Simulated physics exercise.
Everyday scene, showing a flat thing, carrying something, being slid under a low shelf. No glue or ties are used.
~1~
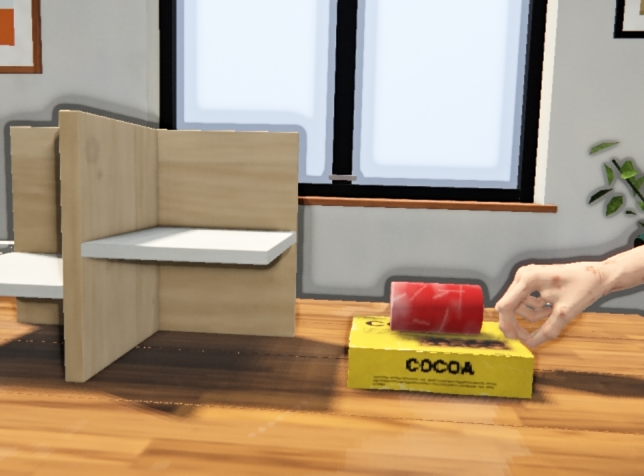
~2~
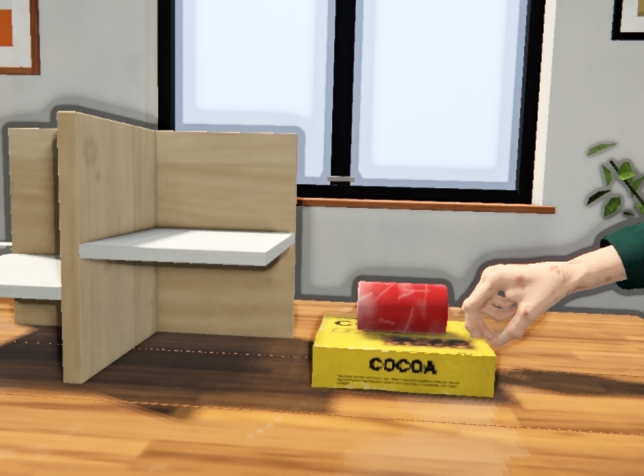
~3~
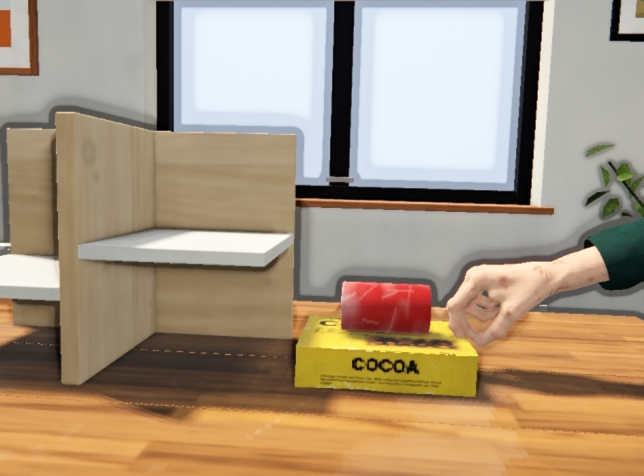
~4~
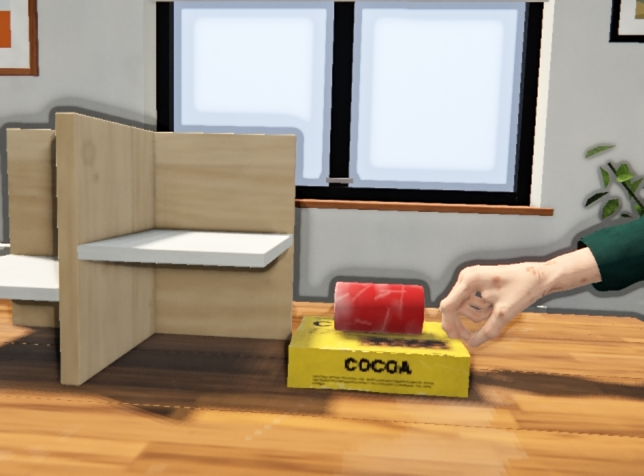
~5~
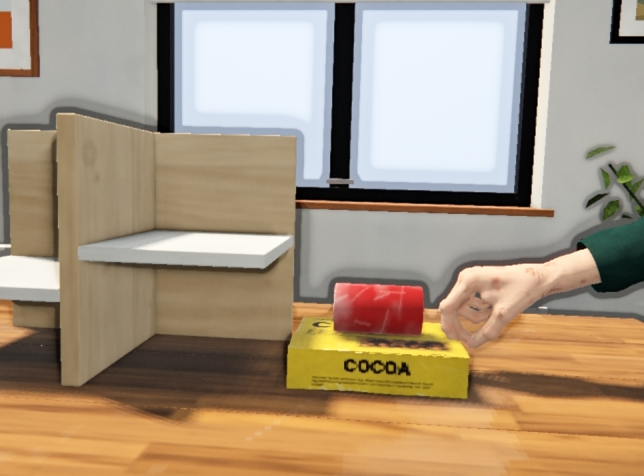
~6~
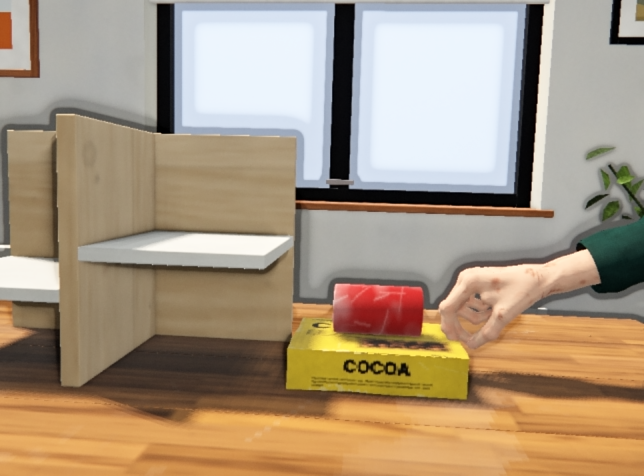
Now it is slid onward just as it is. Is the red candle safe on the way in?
It fits.
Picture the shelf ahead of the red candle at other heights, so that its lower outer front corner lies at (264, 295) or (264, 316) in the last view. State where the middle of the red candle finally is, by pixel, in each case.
It winds up near (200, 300) and then near (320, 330).
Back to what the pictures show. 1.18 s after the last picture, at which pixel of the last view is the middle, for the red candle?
I'd expect it close to (278, 306) in the last view.
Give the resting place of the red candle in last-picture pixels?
You'll find it close to (203, 302).
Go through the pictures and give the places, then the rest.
Hand sliding it forward; red candle (435, 308); shelf (119, 239), in the first frame.
Hand sliding it forward; red candle (401, 308); yellow packet (399, 352), in the second frame.
Hand sliding it forward; red candle (386, 308); shelf (116, 241), in the third frame.
Hand sliding it forward; red candle (378, 309); yellow packet (377, 352), in the fourth frame.
Hand sliding it forward; red candle (378, 310); shelf (117, 242), in the fifth frame.
Hand sliding it forward; red candle (378, 310); yellow packet (376, 354), in the sixth frame.
Then, 0.66 s after the last picture, red candle riding along near (334, 309).
Then, 1.18 s after the last picture, red candle riding along near (278, 306).
Then, 1.60 s after the last picture, red candle riding along near (233, 304).
At rest, the red candle rides in untouched, near (202, 302).
